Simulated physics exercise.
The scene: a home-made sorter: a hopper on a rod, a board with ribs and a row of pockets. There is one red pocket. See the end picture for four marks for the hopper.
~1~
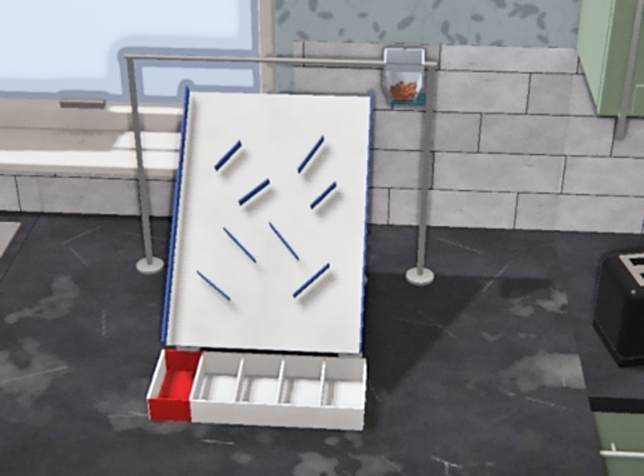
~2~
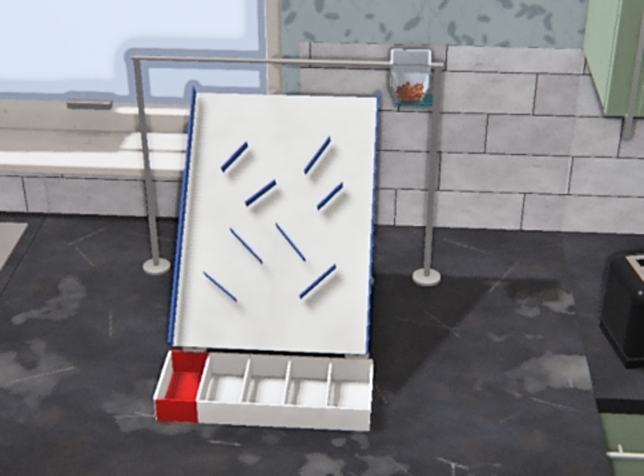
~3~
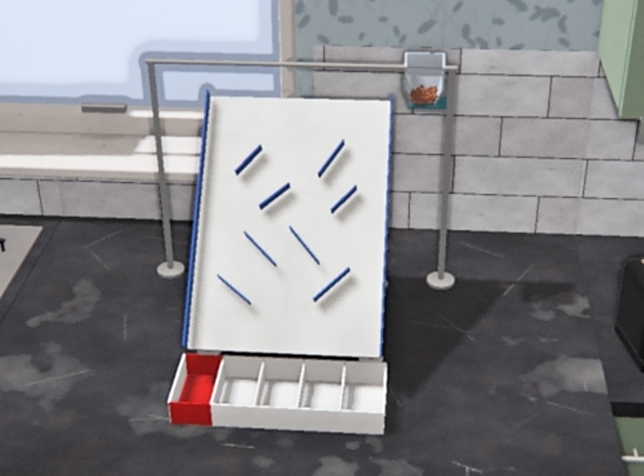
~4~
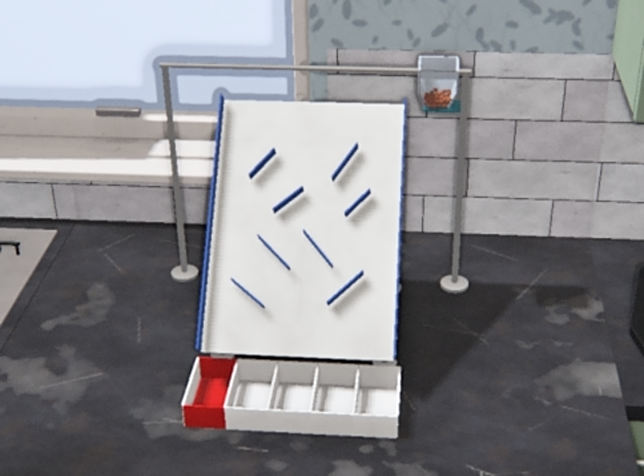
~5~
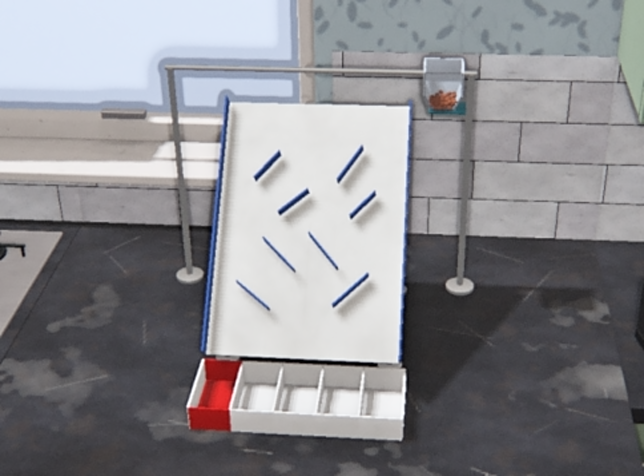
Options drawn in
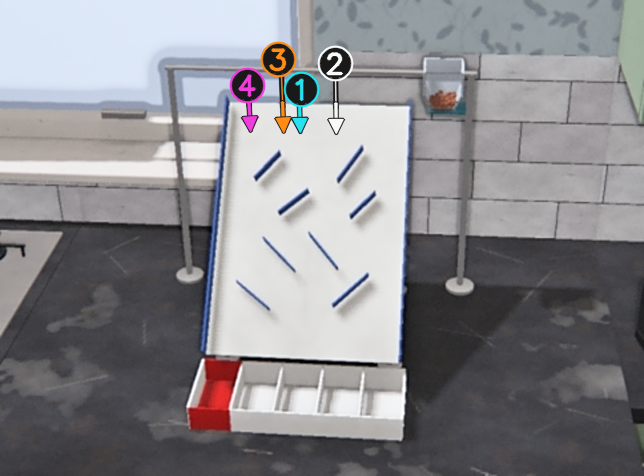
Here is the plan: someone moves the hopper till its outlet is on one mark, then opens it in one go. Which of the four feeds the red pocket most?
Mark 4 does it best.
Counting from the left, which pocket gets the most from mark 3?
It is the first one.
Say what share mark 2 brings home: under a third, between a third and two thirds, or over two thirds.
Under a third.
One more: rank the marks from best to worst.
Best to worst: 4, 3, 1, 2.
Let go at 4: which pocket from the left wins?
It is the first one.
On the marked copy, mark 1 meets the board at (300, 127); mark 2 meets the board at (336, 128); mark 3 meets the board at (283, 127); mark 4 meets the board at (250, 126).
For mark 1, about a third in the red pocket, about two thirds in other pockets.
For mark 2, a small part in the red pocket, nearly all in other pockets.
For mark 3, most in the red pocket, about a quarter in other pockets.
For mark 4, nearly all in the red pocket, a small part in other pockets.
